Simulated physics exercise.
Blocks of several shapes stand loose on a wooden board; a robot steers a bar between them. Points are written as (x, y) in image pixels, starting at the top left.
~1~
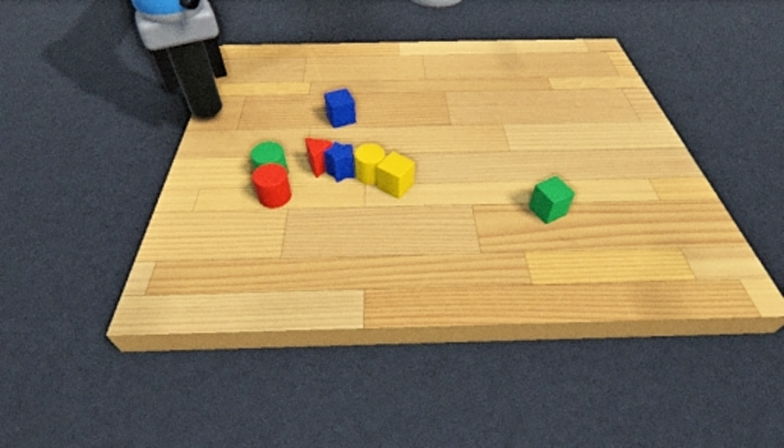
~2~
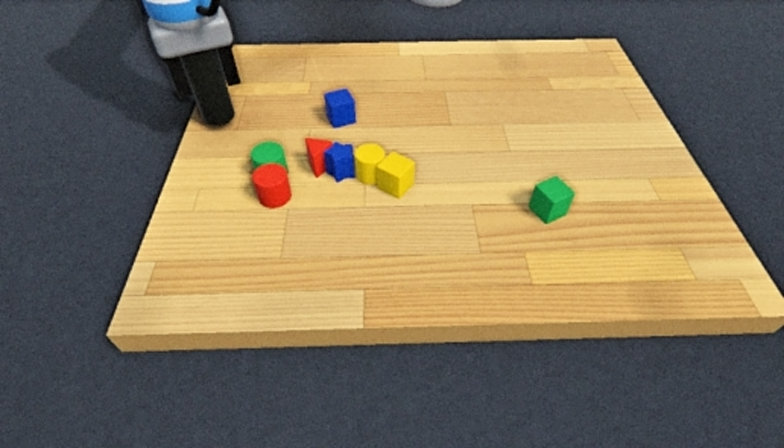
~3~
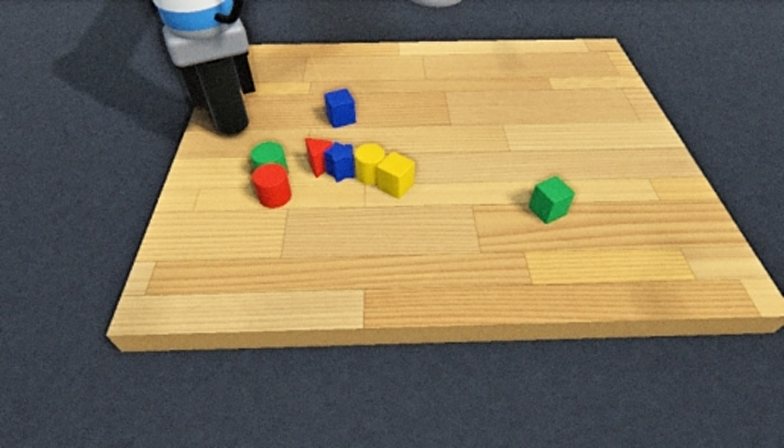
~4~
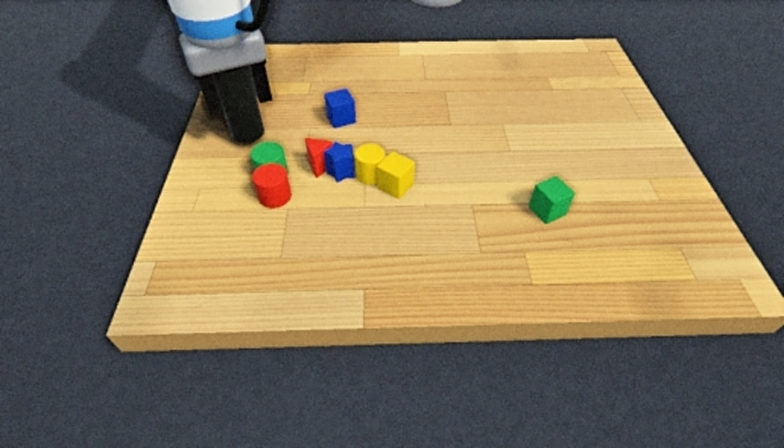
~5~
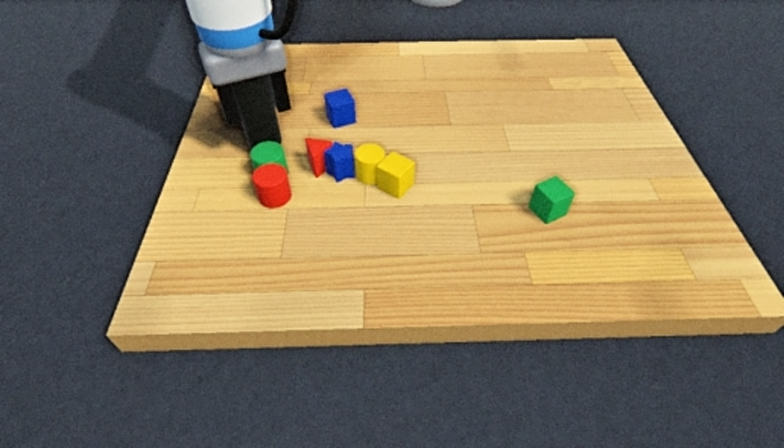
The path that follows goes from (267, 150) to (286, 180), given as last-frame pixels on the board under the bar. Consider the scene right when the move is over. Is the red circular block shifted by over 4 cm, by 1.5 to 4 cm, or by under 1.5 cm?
Over 4 cm.
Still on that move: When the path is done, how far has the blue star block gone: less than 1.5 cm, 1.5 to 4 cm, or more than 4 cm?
Distance: Below 1.5 cm.
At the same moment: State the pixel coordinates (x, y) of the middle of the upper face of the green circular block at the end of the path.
My prediction: (272, 182).
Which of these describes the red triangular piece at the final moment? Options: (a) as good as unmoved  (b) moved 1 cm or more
My pick is a.
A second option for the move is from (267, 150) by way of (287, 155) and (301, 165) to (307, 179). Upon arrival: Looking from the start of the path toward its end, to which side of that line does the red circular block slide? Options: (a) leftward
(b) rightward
Answer: B.
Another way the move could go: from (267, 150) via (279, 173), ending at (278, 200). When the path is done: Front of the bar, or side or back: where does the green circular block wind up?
The bar still drives it.
The first path, step by step. Halfway along, bar (275, 157); green circular block (270, 165); red circular block (270, 190).
At the end, bar (284, 172); green circular block (272, 182); red circular block (266, 208); red triangular piece unmoved; blue star block unmoved.
